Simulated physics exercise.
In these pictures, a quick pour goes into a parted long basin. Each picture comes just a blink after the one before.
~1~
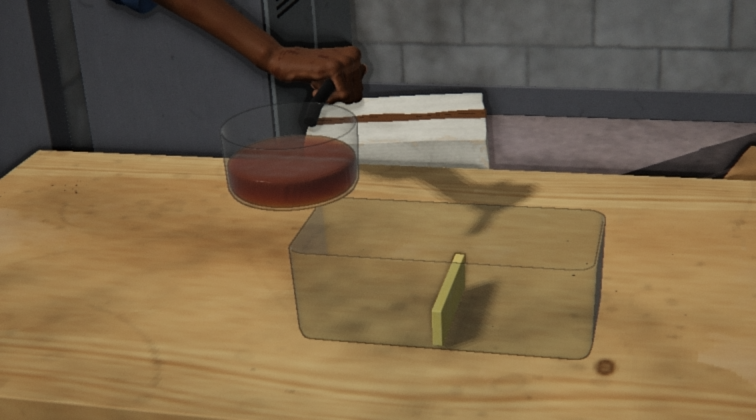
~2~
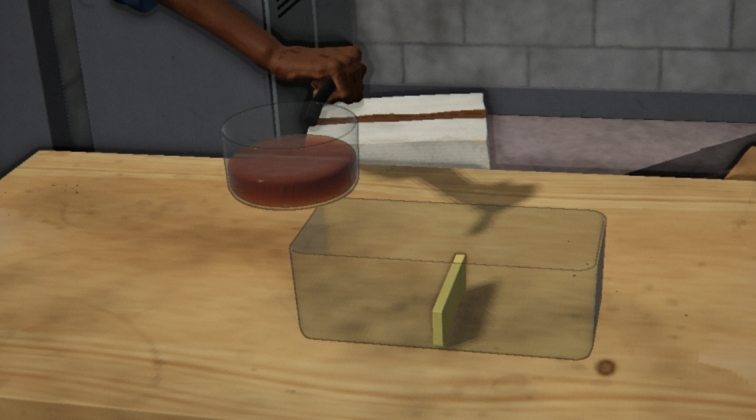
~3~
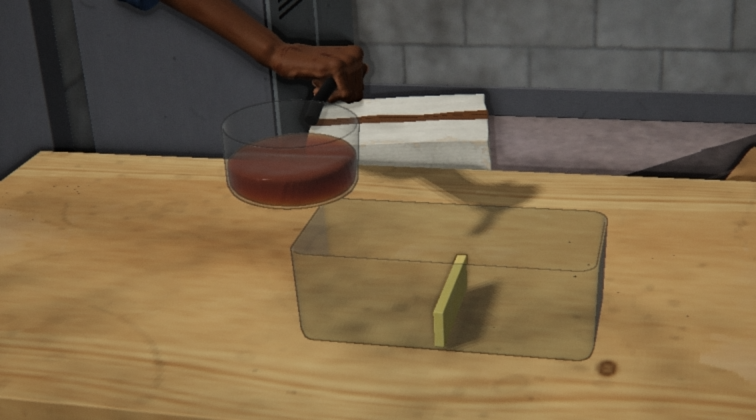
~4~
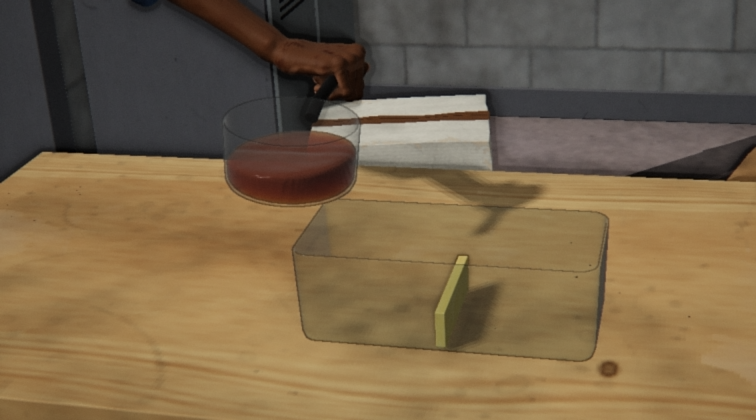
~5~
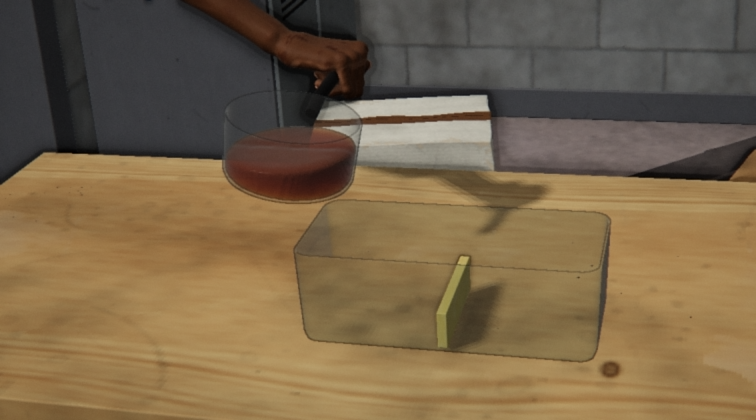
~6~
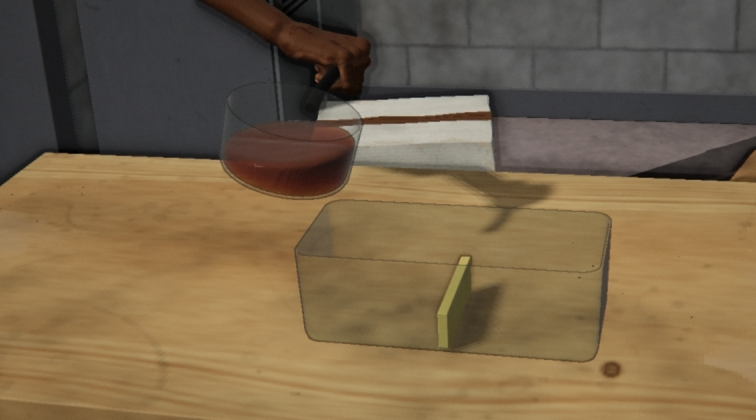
On a pale wooden tabletop before a grey block wall, seen from slightly above, a long clear basin with a low yellow-green divider stands right of centre. A round clear dish of dark red liquid hangs above the table to its upper left, with a hand behind it and a white, brown-striped cloth beyond. The dish rises slightly and tilts gently rightward, while the hand shifts barely and the view drifts very slightly.
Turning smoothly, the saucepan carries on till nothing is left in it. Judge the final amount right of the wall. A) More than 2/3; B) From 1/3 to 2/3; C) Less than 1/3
Option B: From 1/3 to 2/3.
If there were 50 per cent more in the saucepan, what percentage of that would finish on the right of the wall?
It comes to 70 per cent or so.
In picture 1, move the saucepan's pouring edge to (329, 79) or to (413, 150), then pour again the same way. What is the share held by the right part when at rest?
Estimate, first then second: 40 per cent and 95 per cent.
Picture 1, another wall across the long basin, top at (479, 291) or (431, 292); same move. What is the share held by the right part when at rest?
Record: Case 1 near 10 %, case 2 near 85 %.
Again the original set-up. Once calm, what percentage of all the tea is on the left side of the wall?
Close to 40 per cent.
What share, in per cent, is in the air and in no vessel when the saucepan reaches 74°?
Around 30 in a hundred, more or less.
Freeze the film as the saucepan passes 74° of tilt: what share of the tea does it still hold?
Looks like roughly 70 percent is still held.
A moment on, the saucepan is tipped part way and 68 per cent is still to pour, 0 is left of the wall and 0 right of it.
Next, the saucepan is tipped right over and 12 per cent is still to pour, 20 is left of the wall and 46 right of it.
Then the saucepan is tipped right over and 0 per cent is still to pour, 39 is left of the wall and 56 right of it.
Later the saucepan is tipped right over and 0 per cent is still to pour, 41 is left of the wall and 57 right of it.
At rest 41 per cent lies left of the wall, 57 right of it and 2 outside.
